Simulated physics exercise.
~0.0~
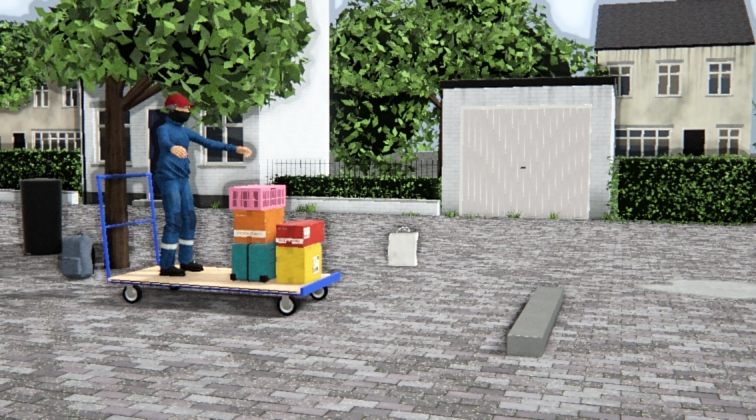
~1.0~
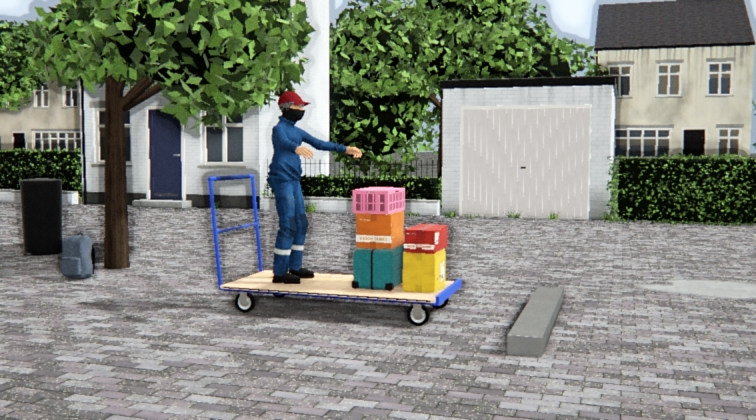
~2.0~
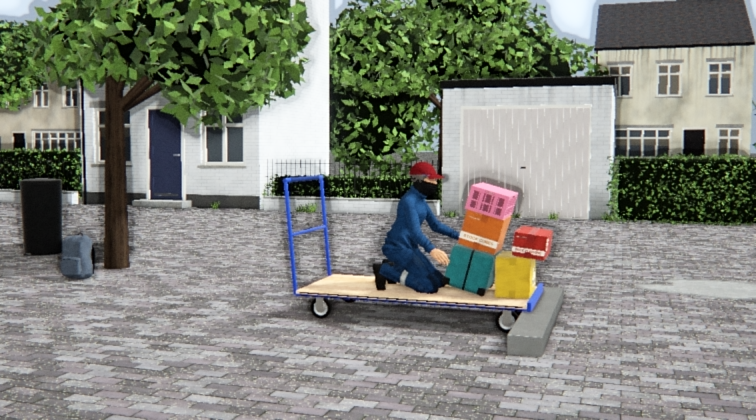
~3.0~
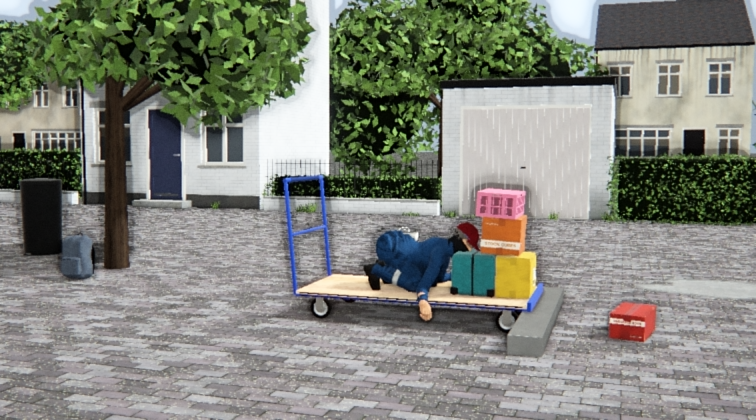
A person in blue overalls, a red cap and a dark face covering stands on a flat trolley with a blue handle, seen side-on across a paved yard with a tree, houses and a pale garage behind. Ahead of the rider are a pink crate and orange carton on a teal suitcase, and a red parcel on a yellow one. The trolley rolls right and stops against a grey kerb. The rider drops to the knees as the stacks tip forward, then sprawls face down. The red parcel lands beyond the kerb, while the other pieces stay aboard.
